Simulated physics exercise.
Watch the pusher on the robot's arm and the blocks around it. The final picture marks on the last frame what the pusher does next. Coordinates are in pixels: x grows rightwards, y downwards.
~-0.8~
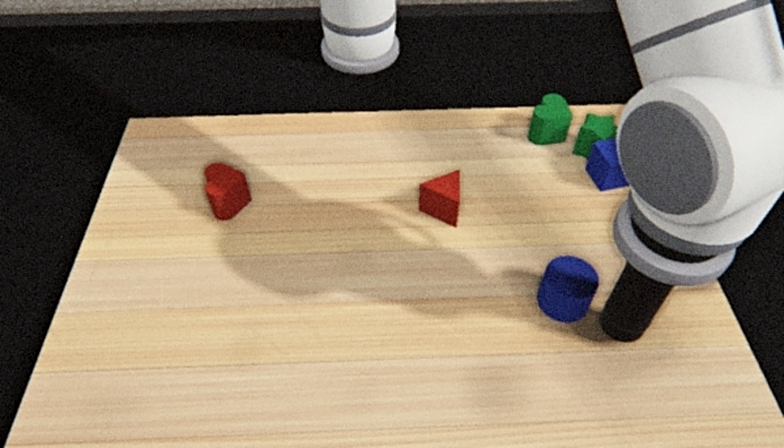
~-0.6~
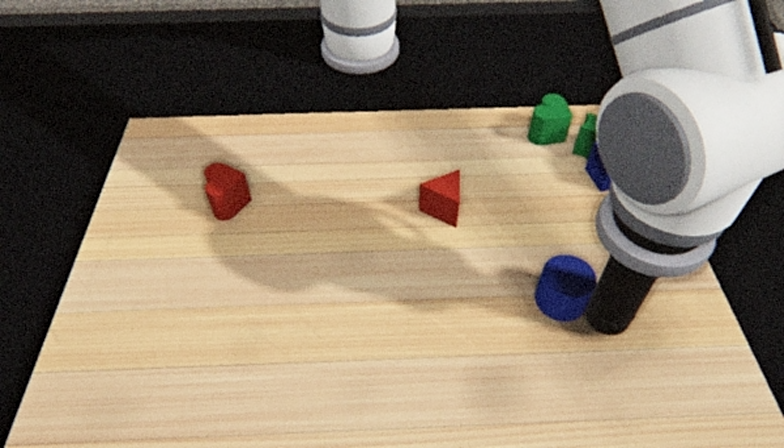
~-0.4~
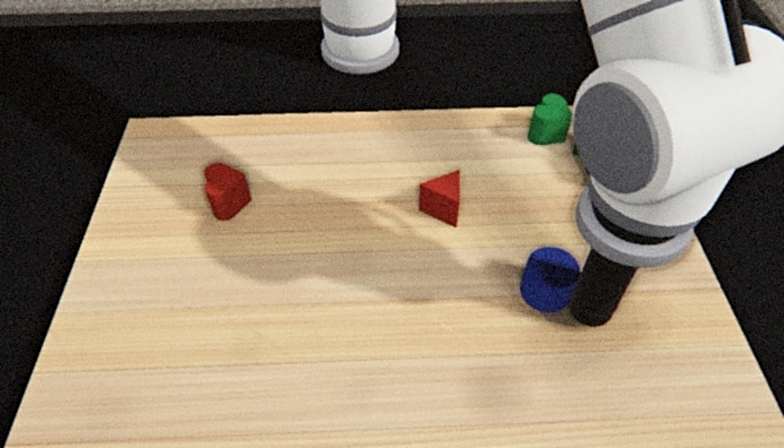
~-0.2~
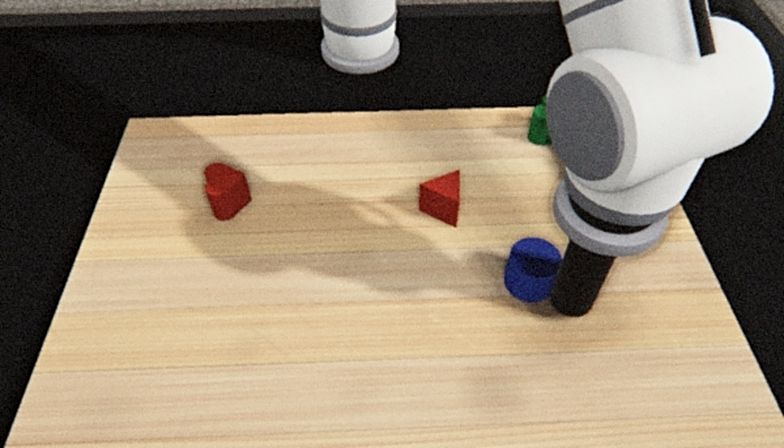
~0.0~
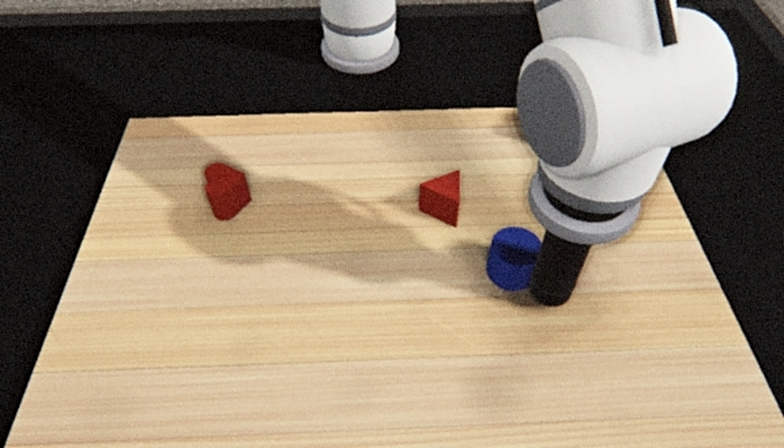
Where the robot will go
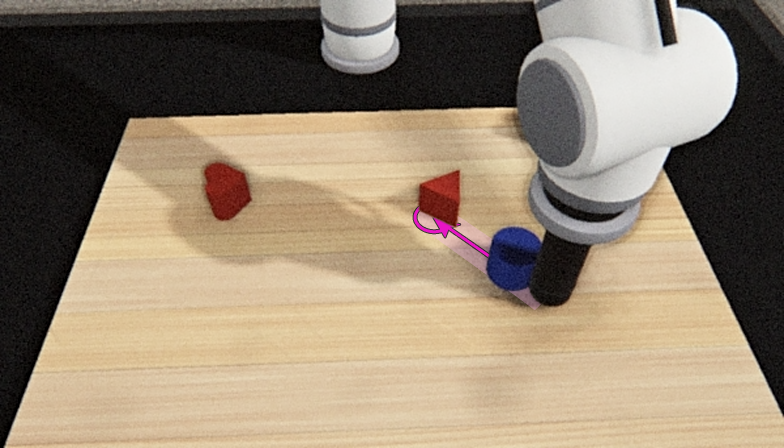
At the start, a robot arm's black pusher stands just right of a blue cylinder on a wooden board, with two red blocks to the left and green and blue blocks behind. The pusher nudges the cylinder a short way up and left toward the red triangular block, while the arm increasingly covers the back blocks.
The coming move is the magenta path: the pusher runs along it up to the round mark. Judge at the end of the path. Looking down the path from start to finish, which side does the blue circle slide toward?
Displaced left.
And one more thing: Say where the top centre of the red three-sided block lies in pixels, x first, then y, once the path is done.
The centre of its top will be at (416, 158).
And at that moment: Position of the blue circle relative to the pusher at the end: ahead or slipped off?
When the path is over, you would find the blue circle still in front of the pusher.
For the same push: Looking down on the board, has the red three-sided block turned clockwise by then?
Yes.
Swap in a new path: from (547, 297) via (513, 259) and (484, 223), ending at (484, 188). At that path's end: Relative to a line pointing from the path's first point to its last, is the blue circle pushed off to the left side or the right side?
Seen from start to end, it moves left.
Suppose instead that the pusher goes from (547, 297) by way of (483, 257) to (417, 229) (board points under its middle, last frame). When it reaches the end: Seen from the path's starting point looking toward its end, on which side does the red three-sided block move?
It slides rightward.
Path on the board, in a line from (547, 297) to (433, 218).
The first path, step by step. One third of the way, pusher (508, 261); blue circle (477, 217).
Two thirds of the way, pusher (470, 234); red three-sided block (428, 170), turned 70° clockwise; blue circle (435, 197).
At the end, pusher (434, 210); red three-sided block (416, 158), turned 110° clockwise; blue circle (395, 180).
